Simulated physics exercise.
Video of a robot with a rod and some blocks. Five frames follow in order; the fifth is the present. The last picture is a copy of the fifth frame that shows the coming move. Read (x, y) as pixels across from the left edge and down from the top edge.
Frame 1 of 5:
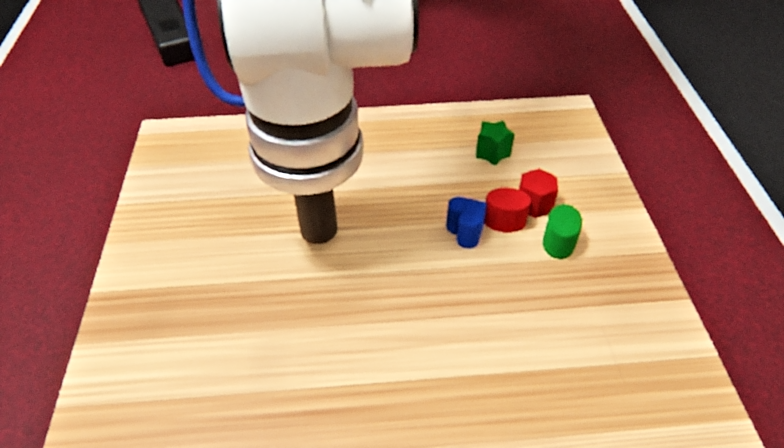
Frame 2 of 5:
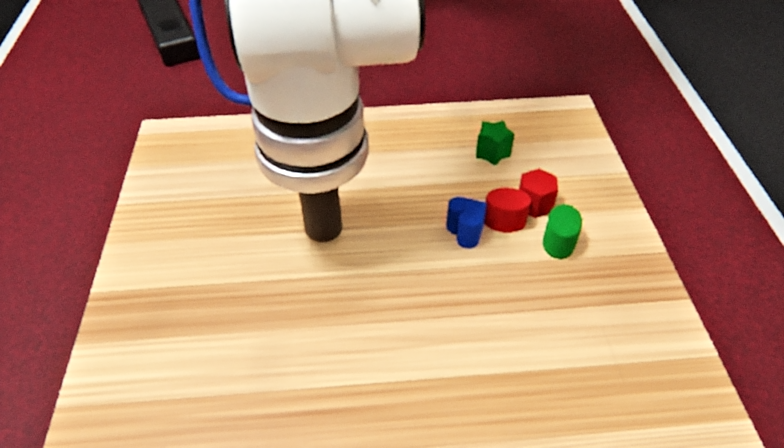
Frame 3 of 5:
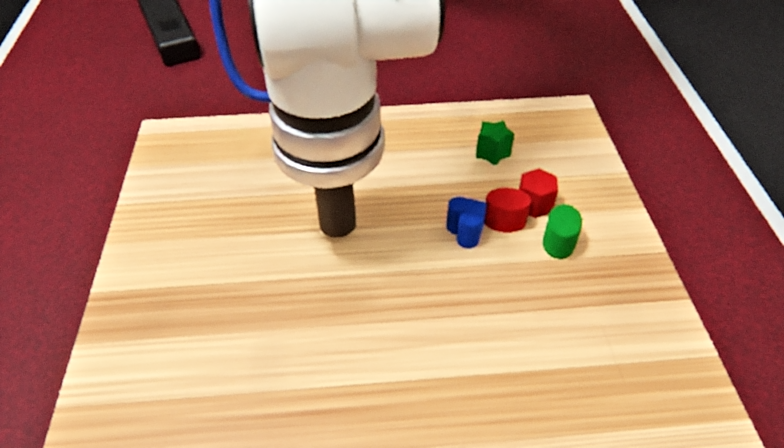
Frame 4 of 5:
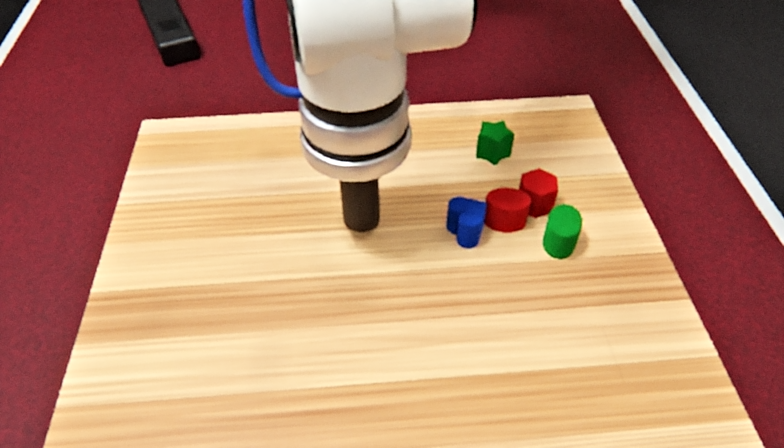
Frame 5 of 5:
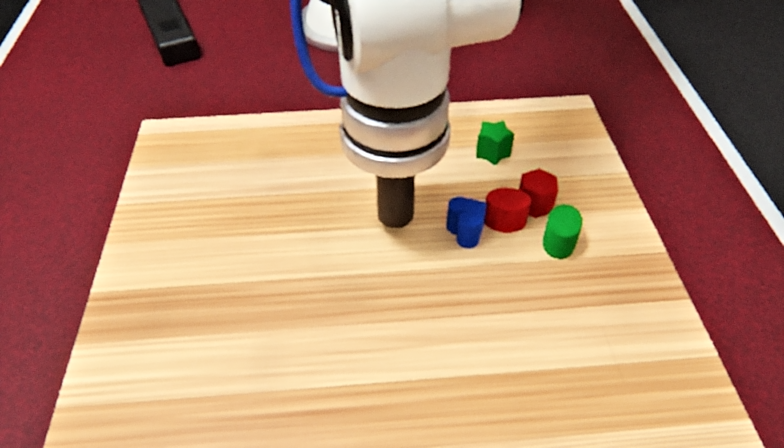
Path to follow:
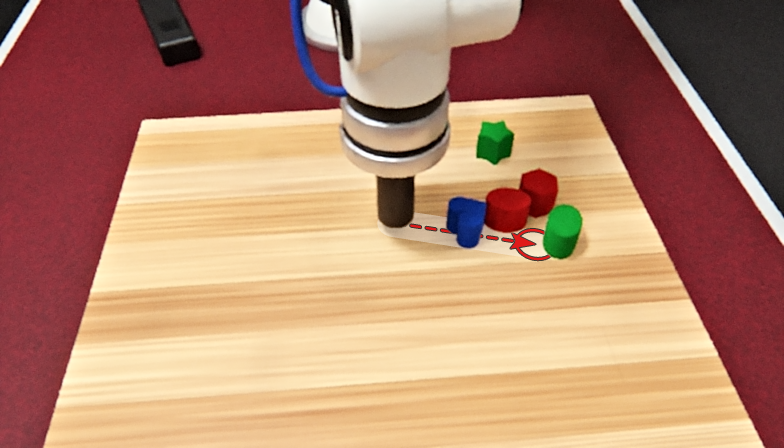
On a wooden board, a robot arm with a dark rod moves right toward small blue, red and green blocks sitting still.
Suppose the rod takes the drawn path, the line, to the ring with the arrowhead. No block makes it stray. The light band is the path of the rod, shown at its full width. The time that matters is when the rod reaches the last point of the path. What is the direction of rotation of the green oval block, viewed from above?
It goes round opposite to clock hands.
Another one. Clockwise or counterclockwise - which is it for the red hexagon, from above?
The twist is anticlockwise.
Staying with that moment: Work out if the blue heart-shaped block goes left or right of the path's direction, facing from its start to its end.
It shifts to the right.
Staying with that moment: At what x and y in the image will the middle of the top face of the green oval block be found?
Its top centre is at about (590, 222).
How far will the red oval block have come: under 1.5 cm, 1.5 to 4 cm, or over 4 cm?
It goes a long way, over 4 cm.
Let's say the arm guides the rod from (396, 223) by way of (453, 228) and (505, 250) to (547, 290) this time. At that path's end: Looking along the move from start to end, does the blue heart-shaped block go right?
Answer: Yes.
Path on the board, from (396, 223) directly to (535, 244).
On the path given first. One third of the way, rod (442, 222); blue heart-shaped block (481, 212), turned 15° clockwise.
Two thirds of the way, rod (490, 229); blue heart-shaped block (523, 228), turned 60° clockwise; red oval block (540, 200), turned 50° anticlockwise; red hexagon (549, 174), turned 15° anticlockwise.
At the end, rod (537, 236); blue heart-shaped block (563, 244), turned 90° clockwise; red oval block (561, 198), turned 85° anticlockwise; red hexagon (552, 170), turned 30° anticlockwise; green oval block (590, 222), turned 20° anticlockwise.
